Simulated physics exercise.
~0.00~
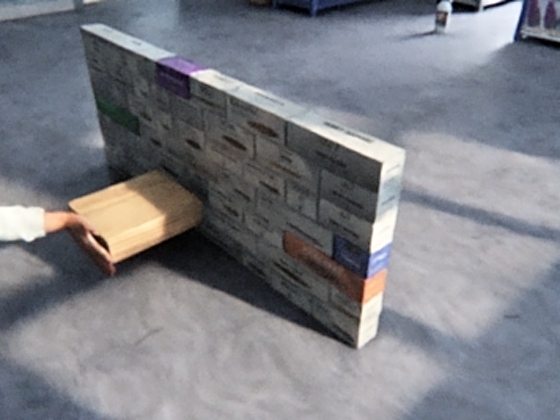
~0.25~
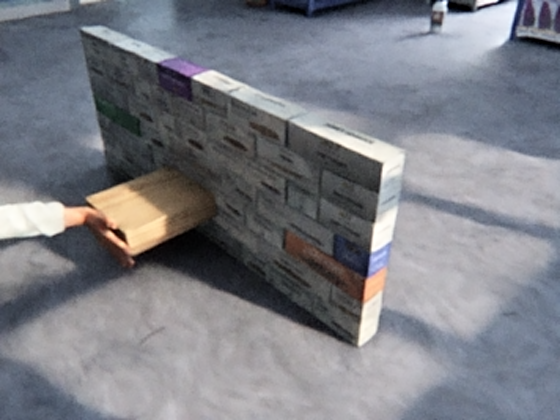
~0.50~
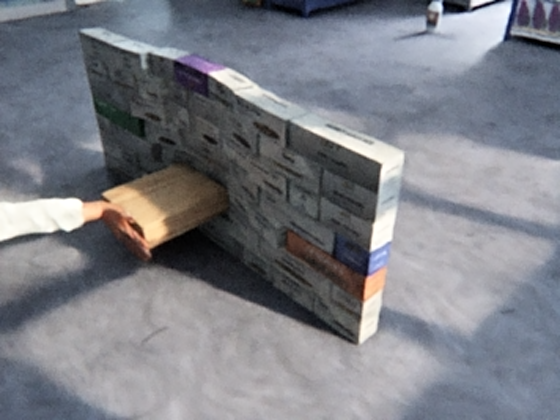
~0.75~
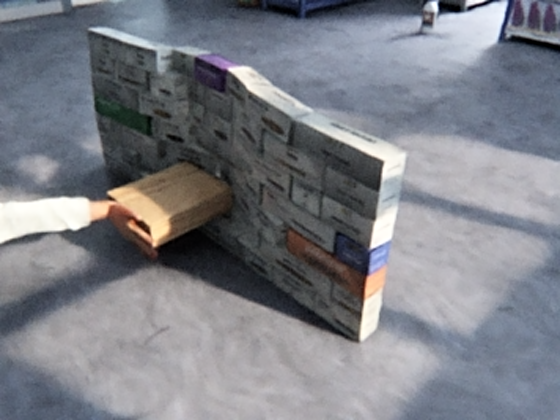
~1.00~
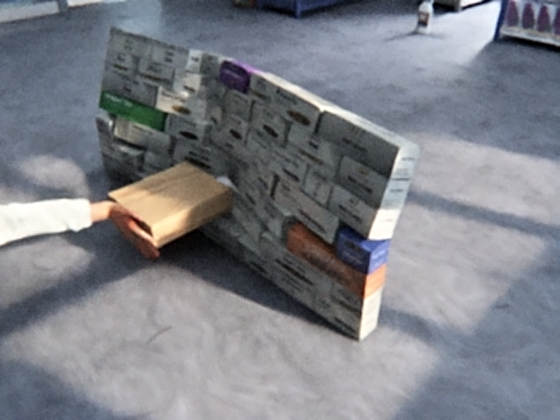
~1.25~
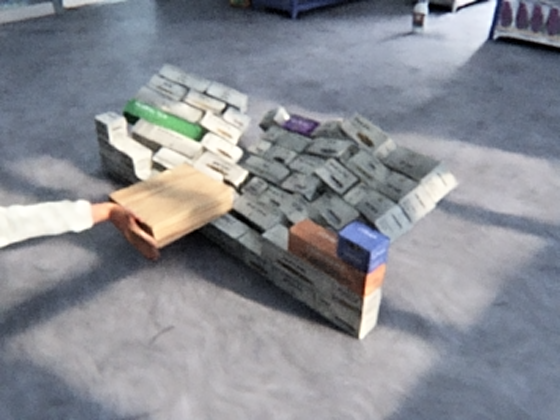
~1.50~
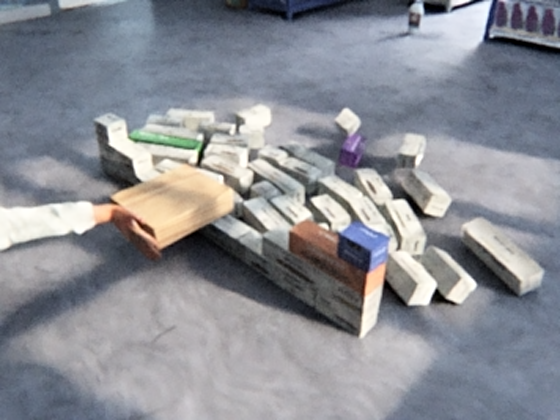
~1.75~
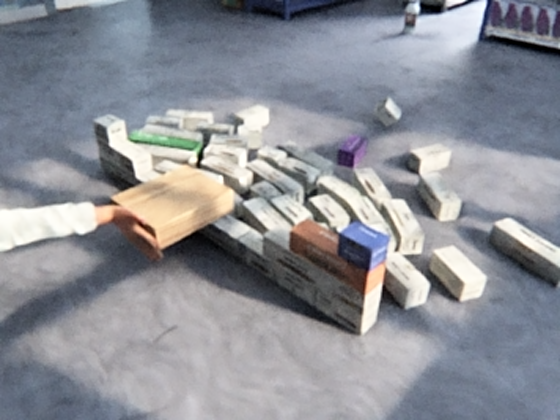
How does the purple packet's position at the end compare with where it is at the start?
At the start the purple packet sits in the top row of the standing wall, towards the left. By the end it lies on the floor behind the collapsed wall, lower down and well to the right of where it began.
A wooden block, held level by a hand reaching in from the left, pushes into the face of a wall of loosely stacked tea packets. The top of the wall bows backward around the purple packet while the block presses in, then stops. The upper rows lean away, split apart and tumble onto the floor behind, with several packets sliding off to the right. The green packet tips over with its neighbours and lies on its side. At the end most of the wall is down, but the orange and blue packets still sit on the low stack at the near right end.
